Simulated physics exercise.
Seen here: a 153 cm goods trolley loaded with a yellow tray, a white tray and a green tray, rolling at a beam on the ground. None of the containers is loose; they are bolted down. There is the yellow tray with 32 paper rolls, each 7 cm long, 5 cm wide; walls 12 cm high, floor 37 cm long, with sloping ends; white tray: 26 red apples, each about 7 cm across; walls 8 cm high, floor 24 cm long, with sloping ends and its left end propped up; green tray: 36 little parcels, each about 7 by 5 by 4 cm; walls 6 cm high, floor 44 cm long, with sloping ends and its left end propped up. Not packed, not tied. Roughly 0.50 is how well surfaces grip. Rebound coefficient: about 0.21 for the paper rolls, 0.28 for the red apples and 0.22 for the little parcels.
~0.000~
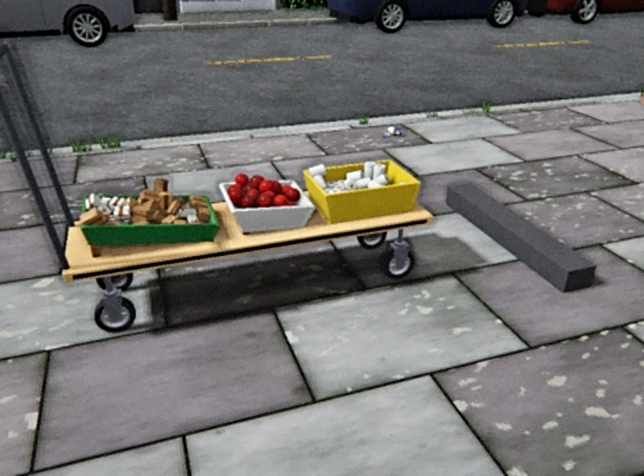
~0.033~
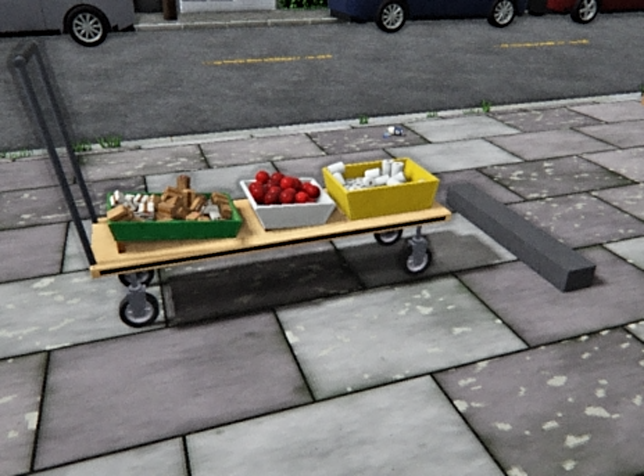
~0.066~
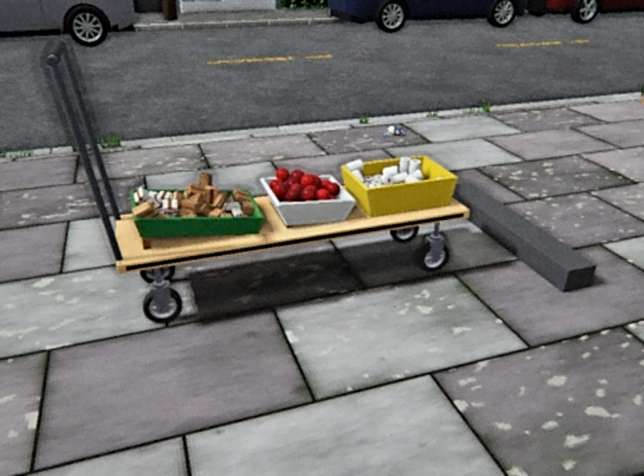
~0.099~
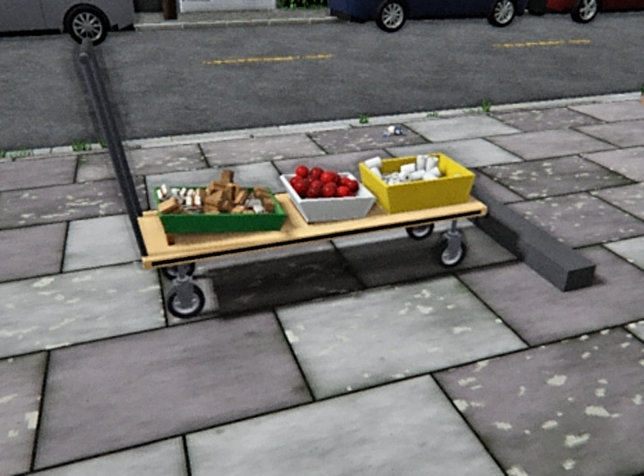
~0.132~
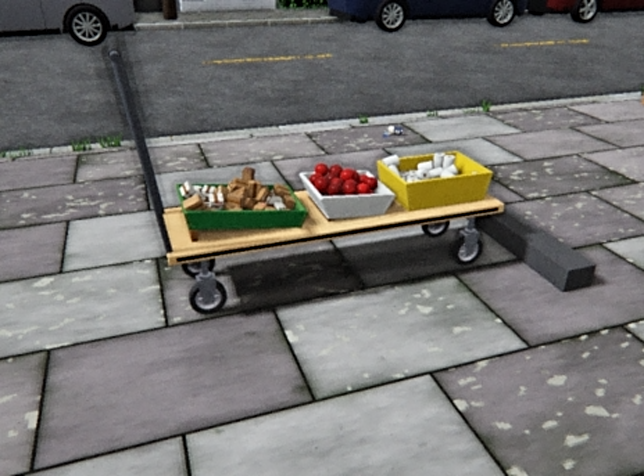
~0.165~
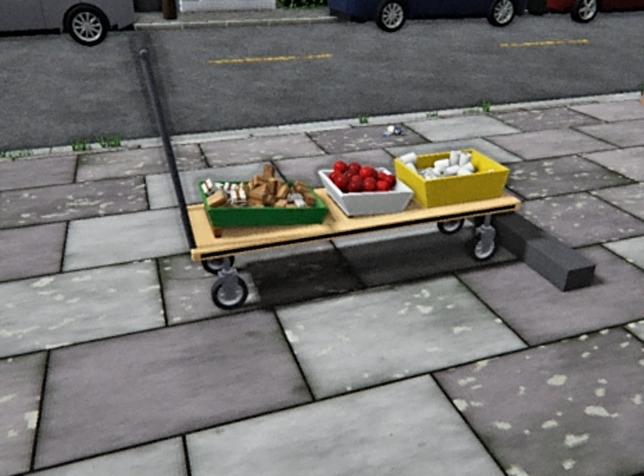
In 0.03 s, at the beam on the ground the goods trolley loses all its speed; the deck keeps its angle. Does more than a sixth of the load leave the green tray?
Spillage goes beyond one sixth.
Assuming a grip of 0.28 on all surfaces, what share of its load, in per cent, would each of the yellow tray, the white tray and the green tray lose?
You'd see yellow tray shed 20 percent, white tray shed 50 percent, and green tray shed 30 percent.
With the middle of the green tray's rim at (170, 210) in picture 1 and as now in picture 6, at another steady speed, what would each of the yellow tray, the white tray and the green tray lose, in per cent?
Under that change it'd be yellow tray at 0, white tray at 40 and green tray at 20 percent.
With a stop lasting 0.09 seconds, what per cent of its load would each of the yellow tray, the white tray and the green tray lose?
You'd end up with yellow tray at 10 %, white tray at 40 % and green tray at 30 %.
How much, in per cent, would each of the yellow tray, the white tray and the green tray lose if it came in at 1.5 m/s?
Yellow tray 0 %, white tray 10 %, green tray 10 %.
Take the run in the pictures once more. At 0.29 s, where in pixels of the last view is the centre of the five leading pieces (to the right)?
Close to (499, 160) in the last view.
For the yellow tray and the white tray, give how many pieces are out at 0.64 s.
The yellow tray is at about 2 and the white tray at about 12.
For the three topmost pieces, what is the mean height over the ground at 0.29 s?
Height, averaged: Around 56 cm.
After 0.19 s, impact.
After 0.29 s, yellow tray 32 in, 0 out, white tray 24 in, 2 out and green tray 34 in, 2 out.
After 0.41 s, yellow tray 30 in, 2 out, white tray 16 in, 10 out and green tray 27 in, 9 out.
After 0.64 s, yellow tray 30 in, 2 out, white tray 15 in, 11 out and green tray 23 in, 13 out.
Outcome (at 1.14 s), yellow tray 30 in, 2 out, white tray 14 in, 12 out and green tray 22 in, 14 out. Asked share, 14 of 36, 39 per cent.
